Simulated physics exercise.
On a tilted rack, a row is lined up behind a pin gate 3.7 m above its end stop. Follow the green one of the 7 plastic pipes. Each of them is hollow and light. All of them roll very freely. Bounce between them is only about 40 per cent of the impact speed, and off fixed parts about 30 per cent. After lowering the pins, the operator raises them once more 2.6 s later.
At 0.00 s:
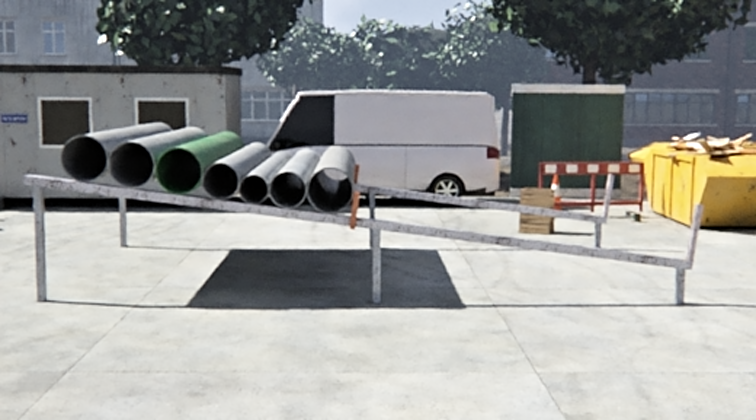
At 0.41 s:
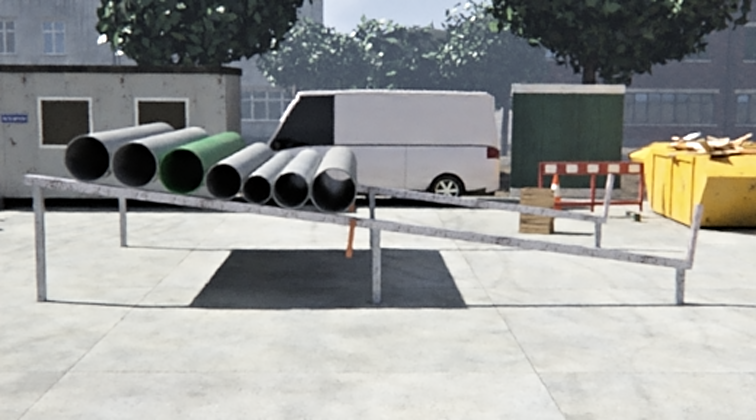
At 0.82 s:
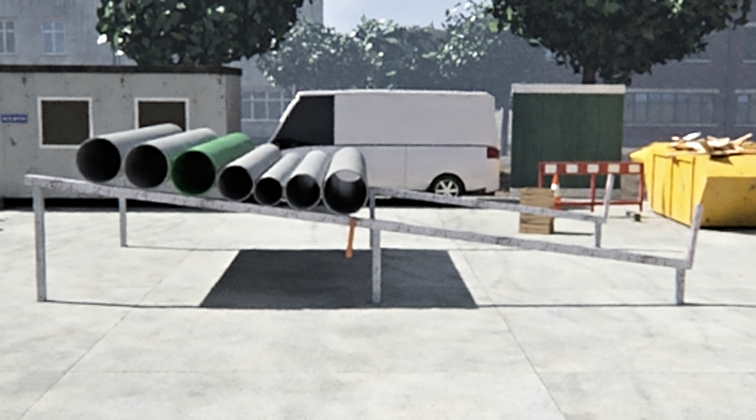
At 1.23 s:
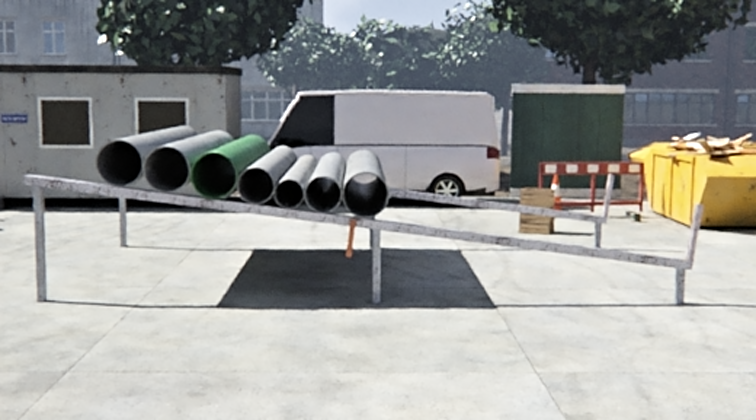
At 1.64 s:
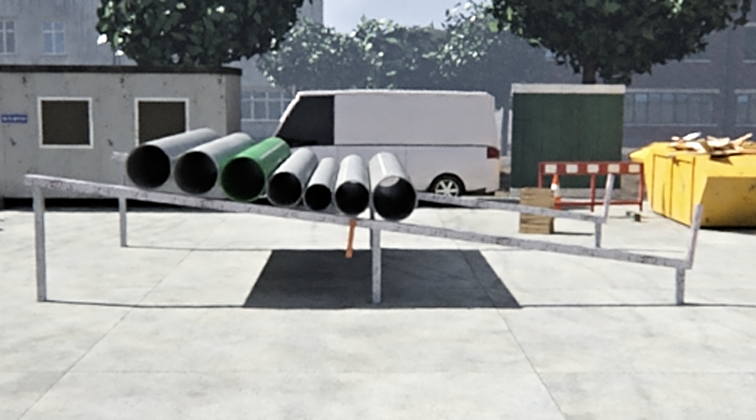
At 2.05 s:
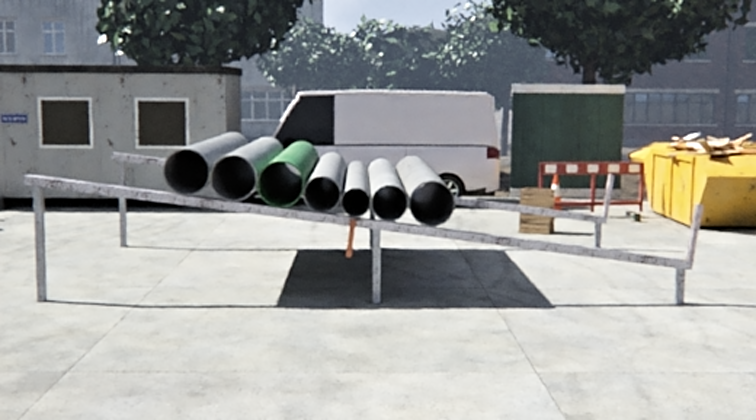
A long, sloping metal rack held a row of seven pipes, one of them green, near its higher left end; an orange pin dropped, and the whole row rolled down the slope to the right.
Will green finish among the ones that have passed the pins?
Yes.
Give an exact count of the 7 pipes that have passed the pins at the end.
Tally at the end: 5.
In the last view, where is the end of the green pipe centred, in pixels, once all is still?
My best guess is somewhere around (522, 216).
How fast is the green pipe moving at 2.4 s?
Close to 1.5 m/s then.
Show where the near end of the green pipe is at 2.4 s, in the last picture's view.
Near (319, 189).
After 2.4 s, green is on the rails, 40 cm above the pins, rolling right; 4 below the pins.
After 2.8 s, green is in the air, 15 cm below the pins, rolling right; 5 below the pins.
At rest (4.1 s), green is on the rails, 180 cm below the pins; 5 below the pins.
